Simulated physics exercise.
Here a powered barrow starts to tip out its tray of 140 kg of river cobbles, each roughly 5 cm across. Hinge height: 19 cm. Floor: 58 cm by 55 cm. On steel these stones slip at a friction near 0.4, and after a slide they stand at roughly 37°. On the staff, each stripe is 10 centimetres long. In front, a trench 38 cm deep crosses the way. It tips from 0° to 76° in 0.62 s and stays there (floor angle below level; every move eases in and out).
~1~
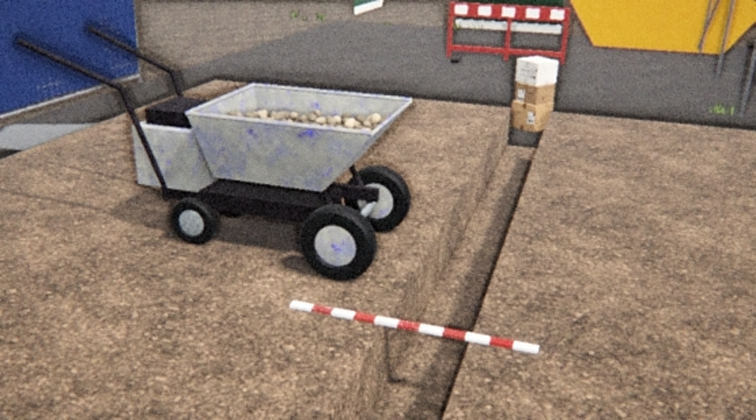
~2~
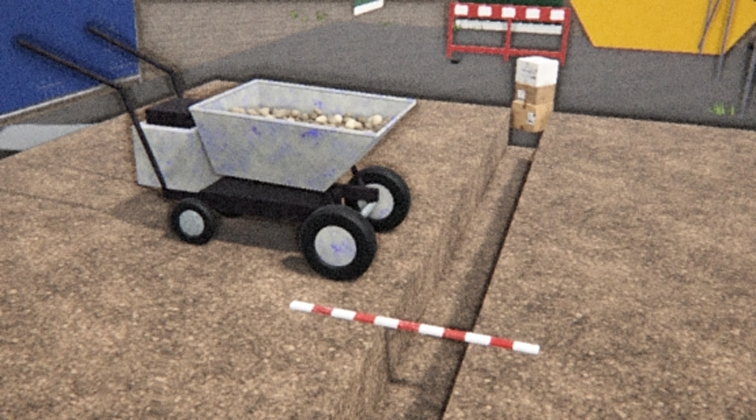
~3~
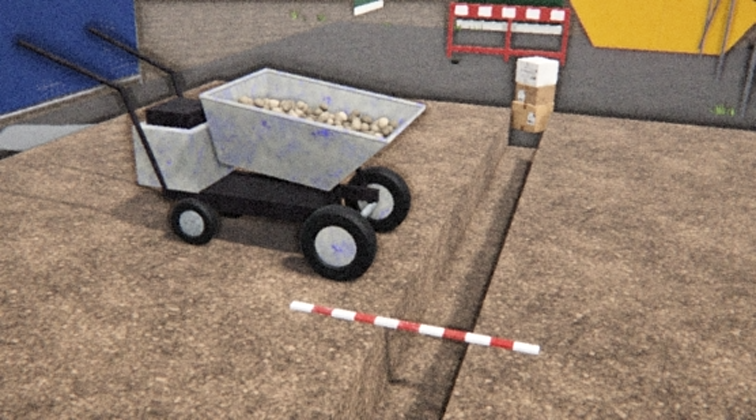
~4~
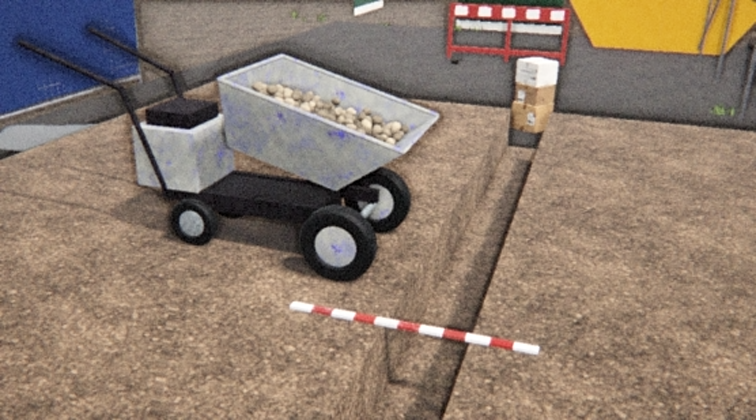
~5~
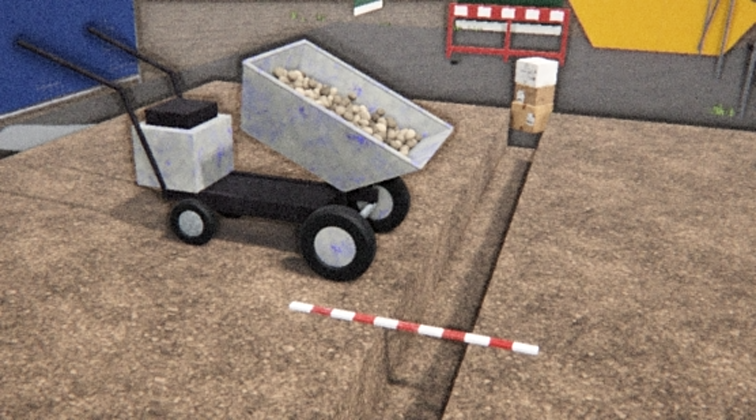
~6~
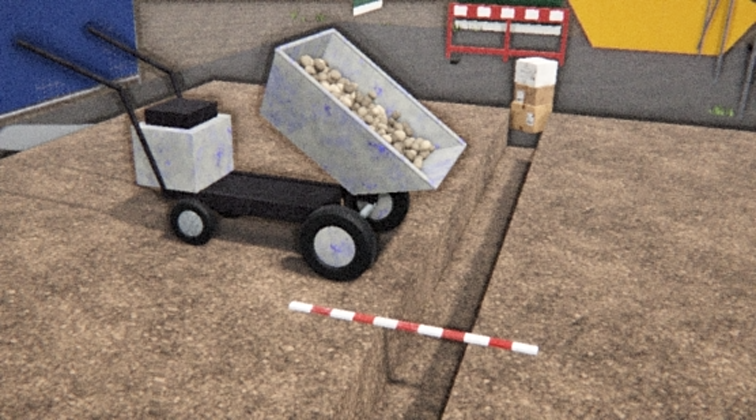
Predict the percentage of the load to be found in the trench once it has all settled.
Roughly 21 percent of the load ends up there.
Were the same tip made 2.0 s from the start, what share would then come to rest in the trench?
I'd put it at roughly 40 per cent.
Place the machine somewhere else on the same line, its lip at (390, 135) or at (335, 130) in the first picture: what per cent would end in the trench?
First place: Near 10%; second place: Near 55%.
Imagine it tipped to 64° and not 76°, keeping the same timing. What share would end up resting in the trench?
In that case some 30 per cent.
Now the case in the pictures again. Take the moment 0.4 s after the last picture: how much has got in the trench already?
I'd put it near 5 per cent.
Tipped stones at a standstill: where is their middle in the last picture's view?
Roughly (561, 282), I'd say.
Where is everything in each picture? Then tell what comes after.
In the first picture, lip at (372, 134), floor tilted 0°, highest stones at (326, 120).
In the second picture, the tray is at 2°, its lip at (376, 136); the top of the load is at (315, 118).
In the third picture, the tray is at 7°, its lip at (387, 142); the top of the load is at (281, 107).
In the fourth picture, lip at (403, 153), floor tilted 15°, highest stones at (281, 94).
In the fifth picture, lip at (420, 168), floor tilted 25°, highest stones at (296, 80).
In the sixth picture, lip at (436, 188), floor tilted 36°, highest stones at (315, 67).
Then, 0.2 s after the last picture the floor is at 63°, 100 % in the tray; the foremost stones are at (448, 209).
Then, 0.4 s after the last picture the floor is at 76°, 65 % in the tray, 4 % in the trench, 30 % past the trench; the foremost stones are at (544, 278).
Then, 0.8 s after the last picture the floor is at 76°, 5 % in the tray, 14 % in the trench, 81 % past the trench; the foremost stones are past the picture's edge.
Then, 2.7 s after the last picture the floor is at 76°, 0 % in the tray, 21 % in the trench, 79 % past the trench; the foremost stones are past the picture's edge.
